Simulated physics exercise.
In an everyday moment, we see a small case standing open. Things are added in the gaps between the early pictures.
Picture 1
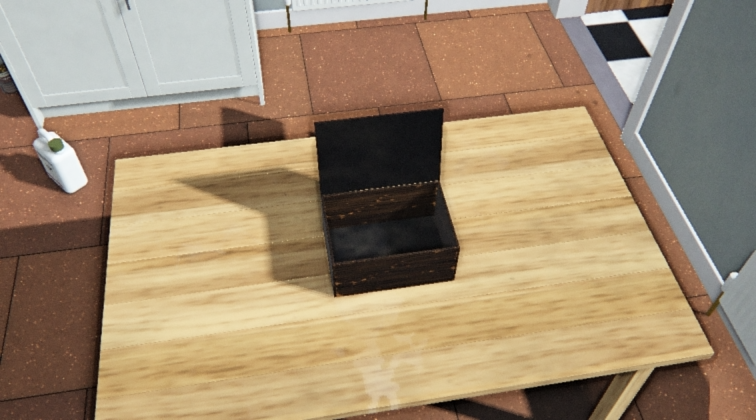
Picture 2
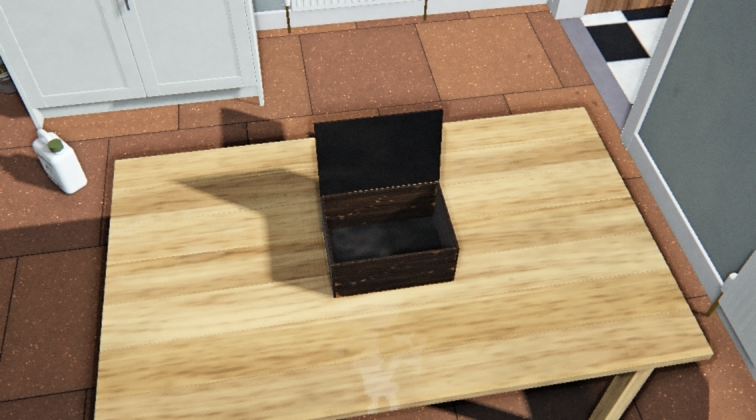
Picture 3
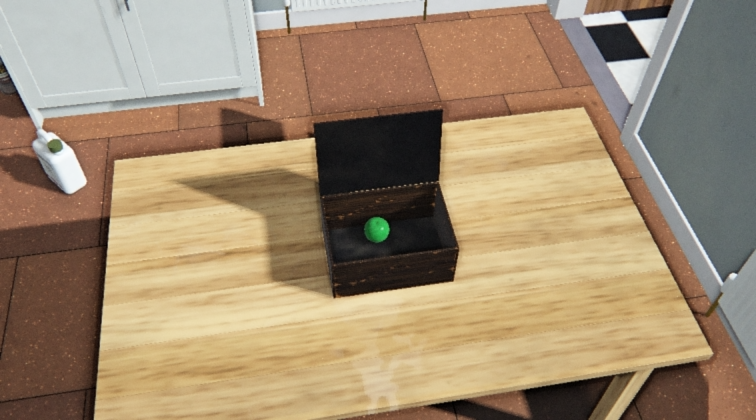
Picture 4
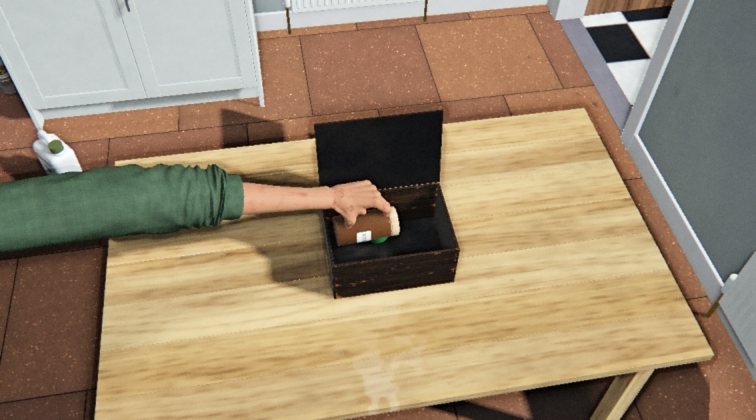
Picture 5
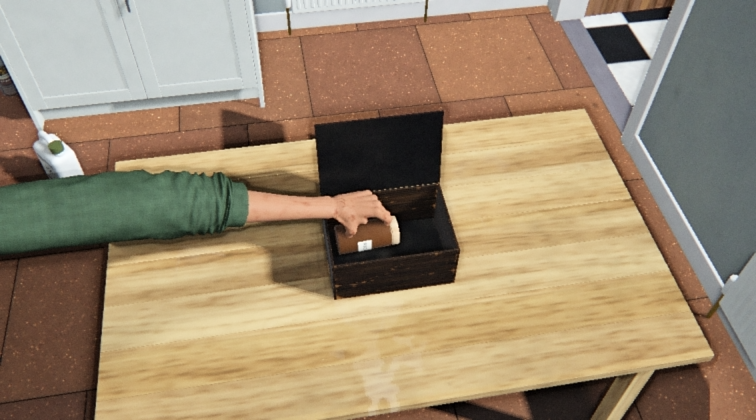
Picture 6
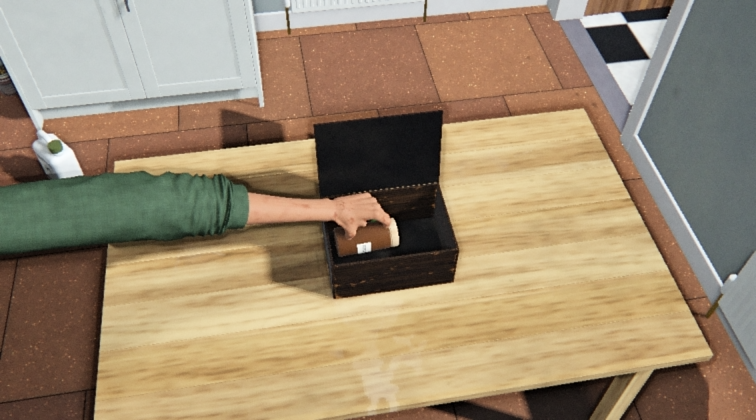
A green ball appears in an open dark box, then a hand lowers in a brown jar.
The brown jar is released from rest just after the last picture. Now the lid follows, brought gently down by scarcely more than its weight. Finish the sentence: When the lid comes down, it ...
When the lid comes down, it meets the rim.
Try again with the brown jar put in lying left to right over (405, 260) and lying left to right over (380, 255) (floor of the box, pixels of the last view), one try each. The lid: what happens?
Lid: First try closed, second try closed.
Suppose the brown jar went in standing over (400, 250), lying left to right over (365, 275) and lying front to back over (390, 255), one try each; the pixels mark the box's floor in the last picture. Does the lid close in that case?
In order: The lid gets blocked, then fits down, then fits down.
Then, 0.40 s after the last picture, brown jar rolled about its own width near (370, 261).
Then, 1.30 s after the last picture, lid 76° above the rim; brown jar rolled about its own width near (371, 270).
Then, 1.70 s after the last picture, lid 47° above the rim; brown jar rolled about its own width near (371, 270).
Then, 2.10 s after the last picture, lid 9° above the rim; brown jar rolled about its own width near (371, 270).
At rest, lid shut; moved from the start, brown jar; green apple in place. Seen from the same camera at the end, brown jar near (371, 270).
